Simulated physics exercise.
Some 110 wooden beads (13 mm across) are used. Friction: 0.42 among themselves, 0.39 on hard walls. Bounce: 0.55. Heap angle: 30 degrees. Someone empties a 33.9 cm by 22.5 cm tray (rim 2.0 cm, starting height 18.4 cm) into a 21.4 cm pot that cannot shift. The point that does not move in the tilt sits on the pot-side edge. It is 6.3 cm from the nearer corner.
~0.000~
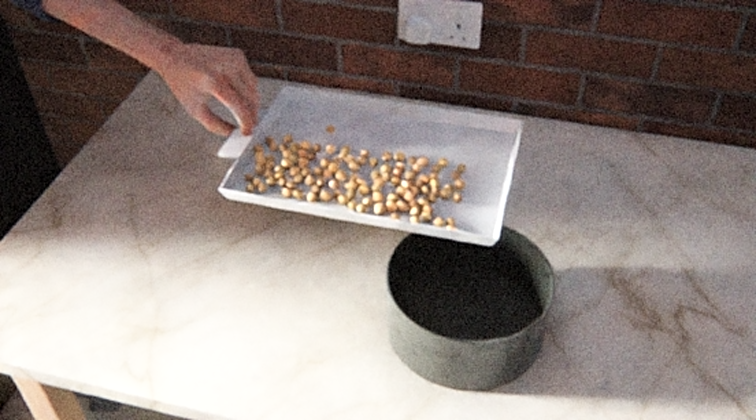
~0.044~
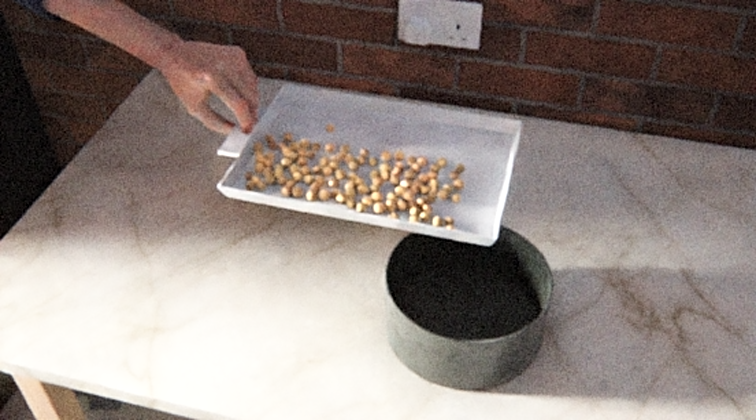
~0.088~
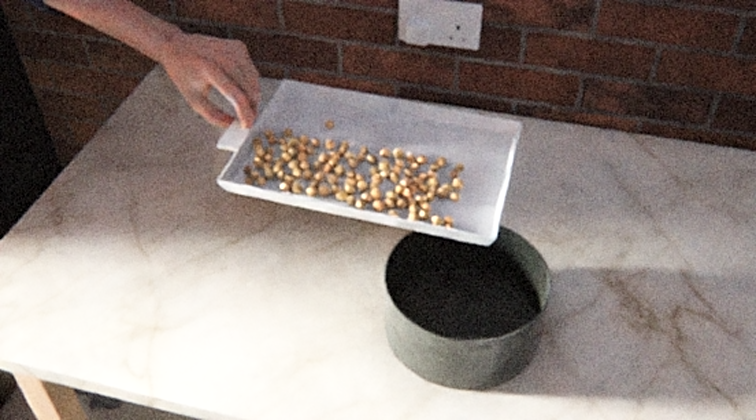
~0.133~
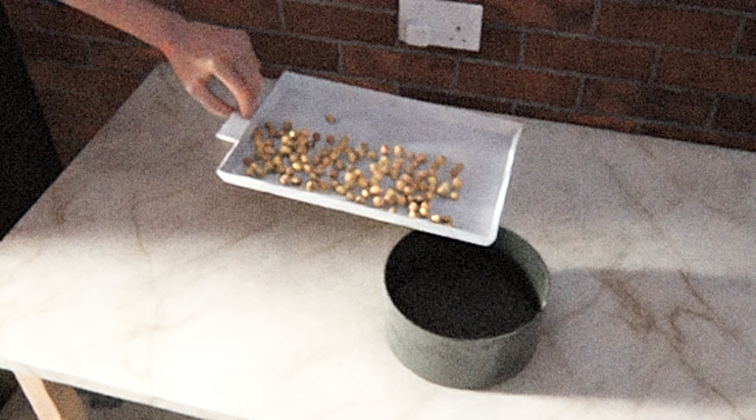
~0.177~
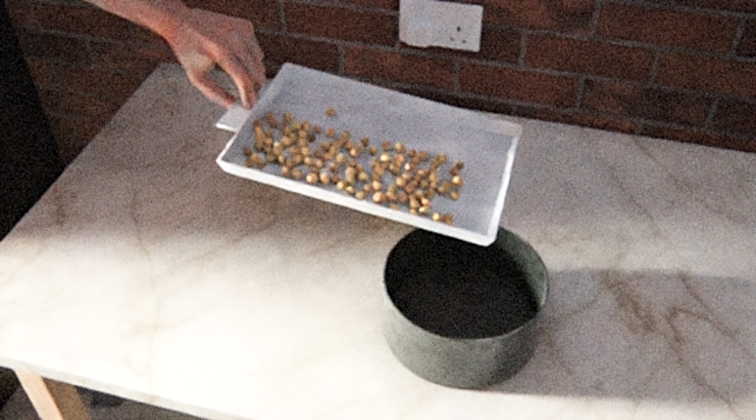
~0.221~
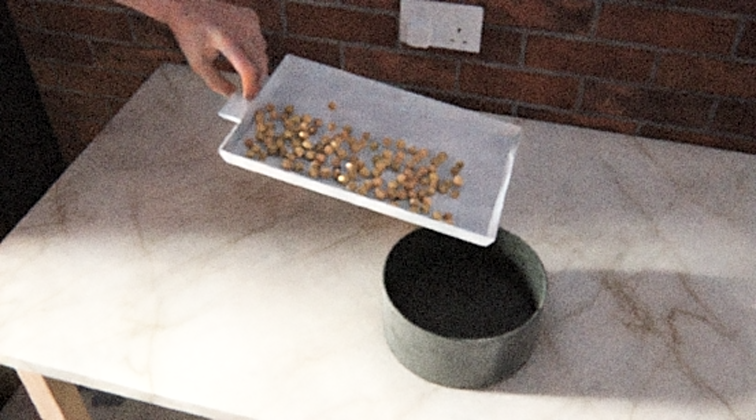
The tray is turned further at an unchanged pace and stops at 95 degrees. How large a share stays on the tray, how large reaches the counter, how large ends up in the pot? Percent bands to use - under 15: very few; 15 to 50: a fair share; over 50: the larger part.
Tray - very few, counter - the larger part, pot - a fair share.
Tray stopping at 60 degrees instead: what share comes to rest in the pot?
In that case some 5 per cent.
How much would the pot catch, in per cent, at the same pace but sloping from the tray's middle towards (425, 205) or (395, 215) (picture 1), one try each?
First try: About 100 percent; second try: About 75 percent.
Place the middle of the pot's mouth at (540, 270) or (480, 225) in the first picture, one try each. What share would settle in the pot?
I'd say some 55 per cent for the first and some 70 per cent for the second.
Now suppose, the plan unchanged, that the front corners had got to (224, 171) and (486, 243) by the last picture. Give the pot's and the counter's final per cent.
In the pot: 85 per cent; on the counter: 15 per cent.
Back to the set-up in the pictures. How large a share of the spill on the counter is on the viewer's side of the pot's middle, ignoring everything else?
About 0 percent of the spill.
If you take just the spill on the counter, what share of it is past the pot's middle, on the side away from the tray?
That works out to about 90 percent.
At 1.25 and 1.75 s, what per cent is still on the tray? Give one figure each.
About 70, 0.
After 0.84 s, tilt 50 degrees; the tray holds 95 %, the pot 0 %.
After 1.25 s, tilt 76 degrees; the tray holds 70 %, the pot 5 %.
After 1.75 s, tilt 95 degrees; the tray holds 0 %, the pot 30 %.
At rest (2.6 s), tray 0 %, counter 70 %, pot 30 %.
